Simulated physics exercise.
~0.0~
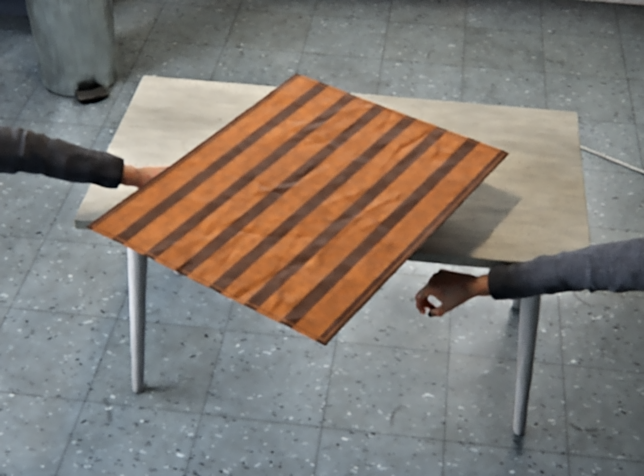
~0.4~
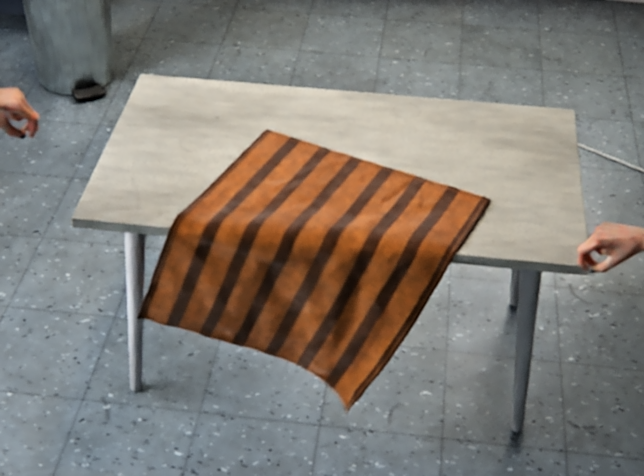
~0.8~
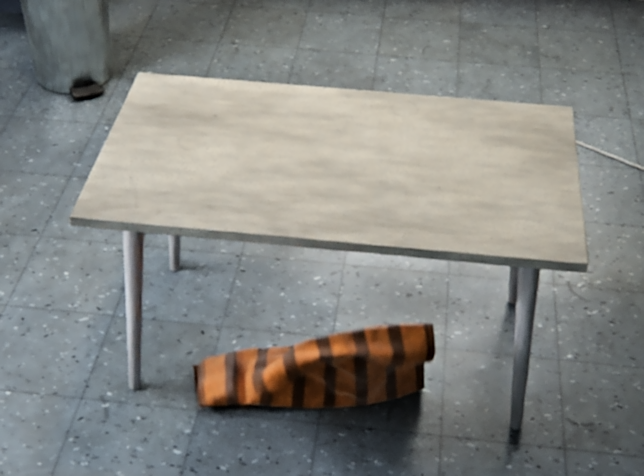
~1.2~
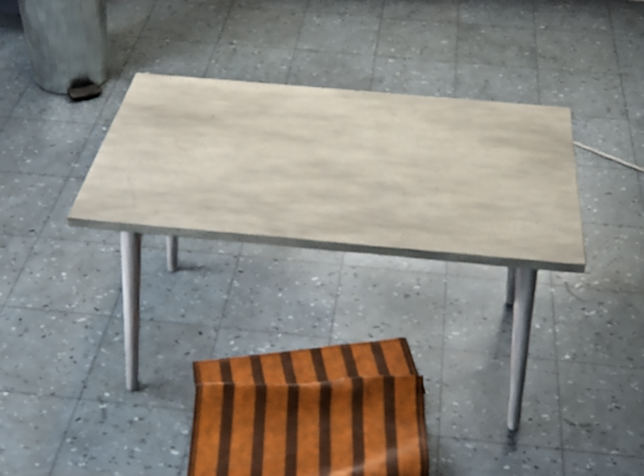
At the start, two hands reaching in from the left and right have an orange cloth with dark stripes spread flat above a pale table, its near corner jutting past the front edge. The hands draw apart toward either side, and the cloth settles with its back part on the tabletop and the rest draping down over the front. It then slides off completely, leaving the top bare, and bunches up low beneath the front edge as the hands disappear from sight. Finally it lies on the speckled floor in front of the table, folded over across its back portion.
